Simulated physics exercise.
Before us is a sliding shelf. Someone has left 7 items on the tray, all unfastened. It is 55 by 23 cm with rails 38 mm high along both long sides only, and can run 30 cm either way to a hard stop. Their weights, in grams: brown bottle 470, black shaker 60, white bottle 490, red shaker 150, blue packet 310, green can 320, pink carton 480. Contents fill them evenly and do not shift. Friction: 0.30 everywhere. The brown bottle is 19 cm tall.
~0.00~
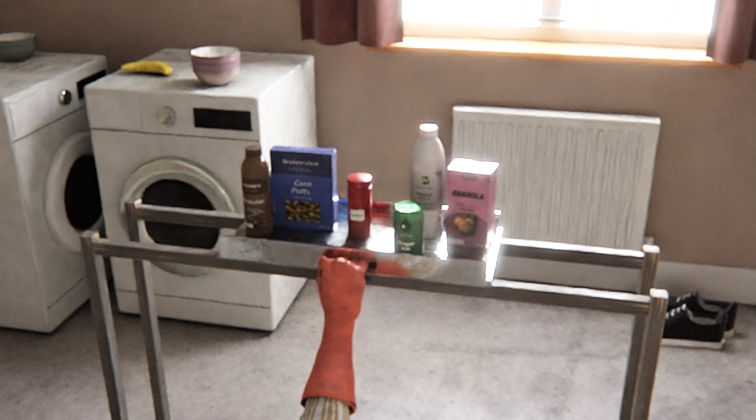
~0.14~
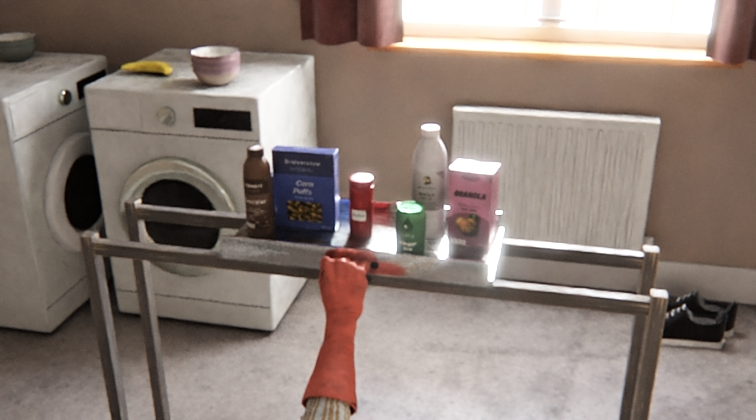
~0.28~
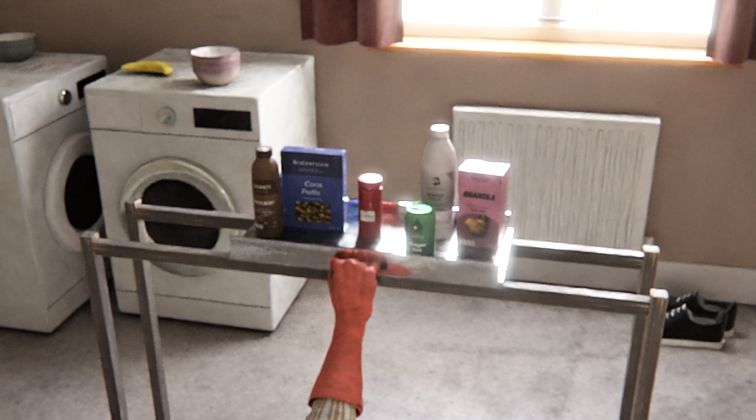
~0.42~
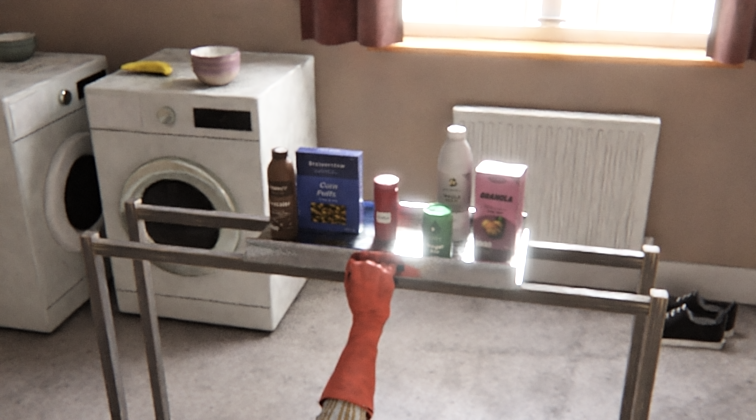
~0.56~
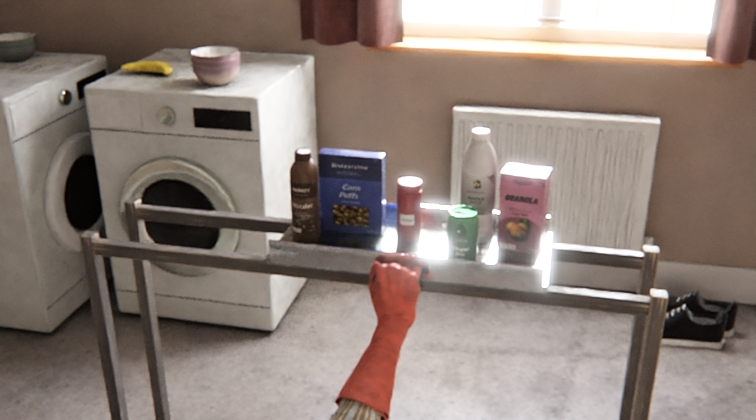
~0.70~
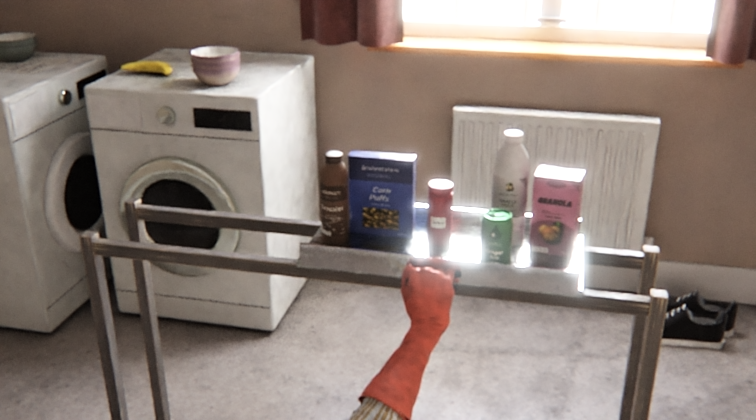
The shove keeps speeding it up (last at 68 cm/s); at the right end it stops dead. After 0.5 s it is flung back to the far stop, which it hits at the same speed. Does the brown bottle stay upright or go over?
The brown bottle is still upright.
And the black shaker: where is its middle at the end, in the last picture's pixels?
At about (144, 184).
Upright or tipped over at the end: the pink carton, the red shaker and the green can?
The pink carton tips over; the red shaker is still upright; the green can keeps standing.
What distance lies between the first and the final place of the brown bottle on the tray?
About 0 cm.
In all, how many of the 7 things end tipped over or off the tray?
That comes to 1.
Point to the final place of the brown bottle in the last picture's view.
At about (128, 179).
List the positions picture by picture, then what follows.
The first picture shows tray midway; brown bottle (257, 191).
The second picture shows tray midway; red shaker (361, 206); blue packet (306, 188).
In the third picture, tray has slid 2 cm right; green can (420, 235); pink carton (482, 205).
In the fourth picture, tray has slid 6 cm right; white bottle (455, 183).
In the fifth picture, tray has slid 11 cm right; red shaker (409, 210); blue packet (352, 192).
In the sixth picture, tray has slid 17 cm right; brown bottle (335, 197); green can (496, 243).
After 1.40 s, tray has slid 30 cm right; pink carton now off the tray; brown bottle slid 7 cm near (428, 206); white bottle slid 7 cm.
After 2.70 s, tray has slid 2 cm left; brown bottle slid 7 cm near (279, 192); white bottle slid 7 cm; blue packet slid 7 cm.
At rest (3.7 s), off the tray and tipped over, pink carton; the other 6 in place, give or take 5 cm. In the last view, brown bottle near (128, 179).
